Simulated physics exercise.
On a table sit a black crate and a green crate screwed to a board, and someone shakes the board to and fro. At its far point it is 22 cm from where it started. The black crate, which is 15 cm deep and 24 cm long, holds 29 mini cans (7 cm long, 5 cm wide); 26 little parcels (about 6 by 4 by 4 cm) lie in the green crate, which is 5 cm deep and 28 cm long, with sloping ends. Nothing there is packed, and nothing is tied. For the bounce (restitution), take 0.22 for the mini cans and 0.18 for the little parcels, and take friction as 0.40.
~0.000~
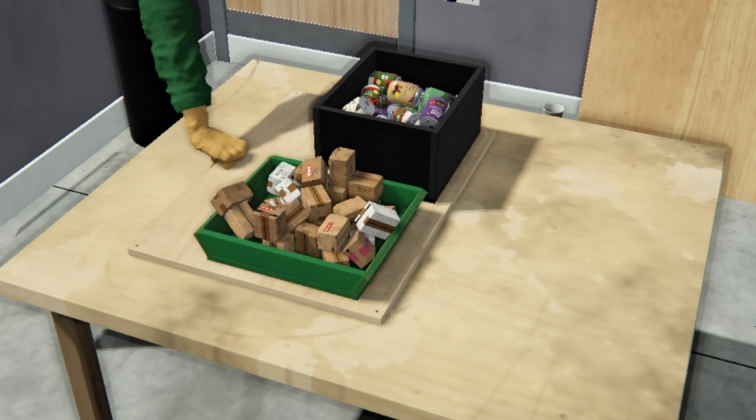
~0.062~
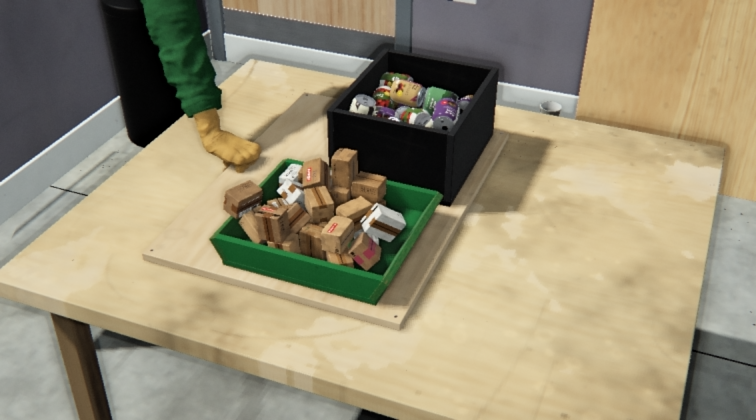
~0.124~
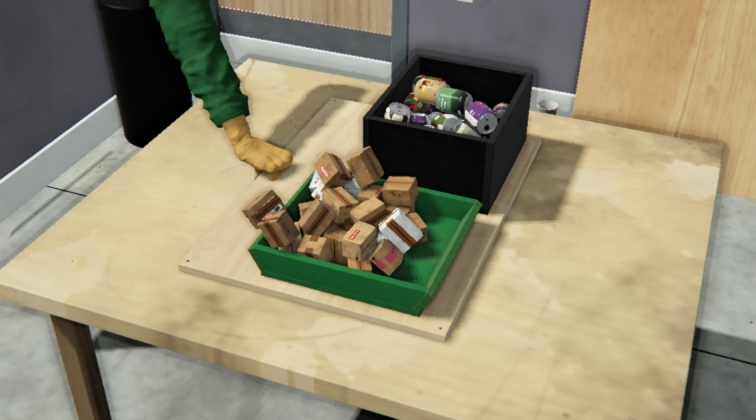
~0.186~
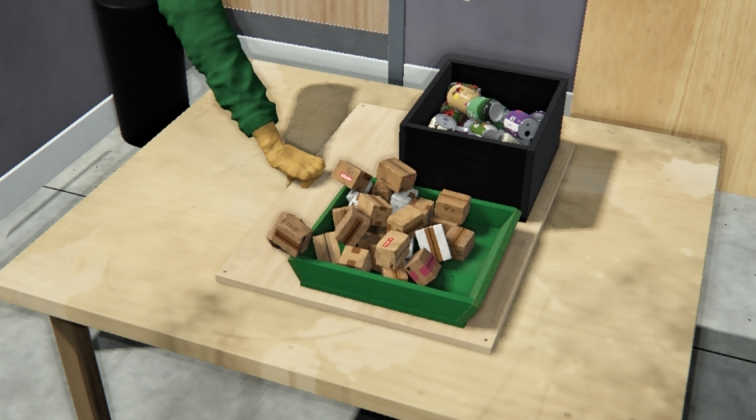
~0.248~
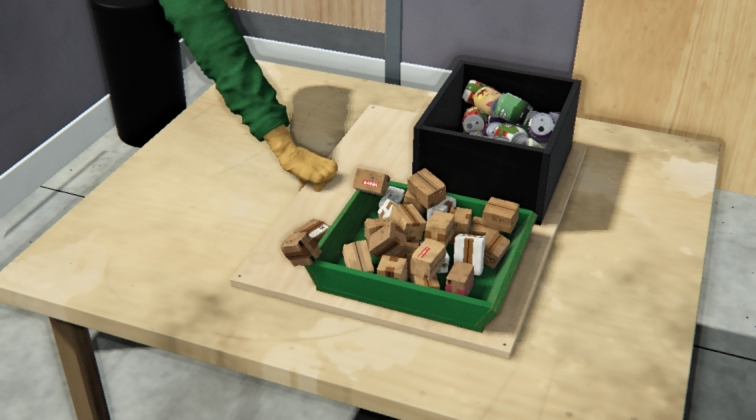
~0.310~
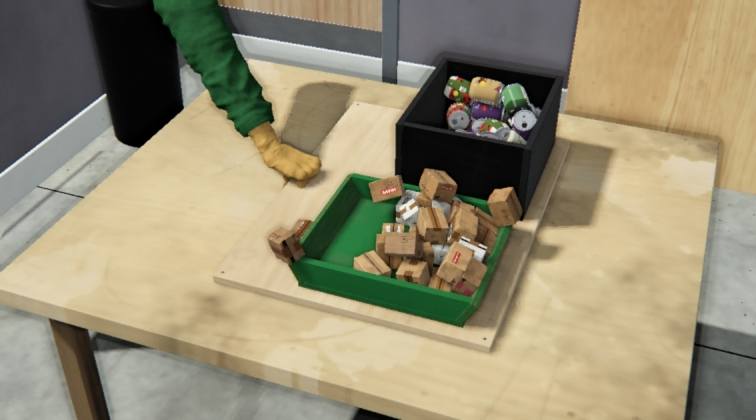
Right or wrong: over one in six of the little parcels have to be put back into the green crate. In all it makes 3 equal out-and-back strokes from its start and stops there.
Right.
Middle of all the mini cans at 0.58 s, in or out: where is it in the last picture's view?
Near (411, 122).
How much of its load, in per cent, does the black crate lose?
Lost: Black crate 5 per cent.
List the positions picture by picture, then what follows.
In the first picture (we follow the rim corner now nearest the camera; the camera moves round a little), green crate at (365, 274); black crate at (433, 130); board 0 cm from its start; nothing out yet.
The second picture shows green crate at (383, 279); black crate at (449, 133); board 3 cm from its start.
The third picture shows green crate at (428, 290); black crate at (488, 140); board 11 cm from its start; 1 out, the lowest parcel at (264, 209).
The fourth picture shows green crate at (474, 301); black crate at (528, 148); board 19 cm from its start; 1 out, the lowest parcel at (287, 233).
The fifth picture shows green crate at (492, 306); black crate at (544, 150); board 22 cm from its start; 2 out, the lowest parcel at (313, 237).
The sixth picture shows green crate at (472, 301); black crate at (525, 146); board 18 cm from its start; 1 out, the lowest parcel at (304, 238).
After 0.58 s, 0 of 29 out of the black crate and 4 of 26 out of the green crate.
After 0.91 s, 0 of 29 out of the black crate and 8 of 26 out of the green crate.
After 1.38 s, 1 of 29 out of the black crate and 10 of 26 out of the green crate.
Final count (at 1.98 s), 1 of 29 out of the black crate and 9 of 26 out of the green crate. Asked share, 9 of 26, 35 per cent.
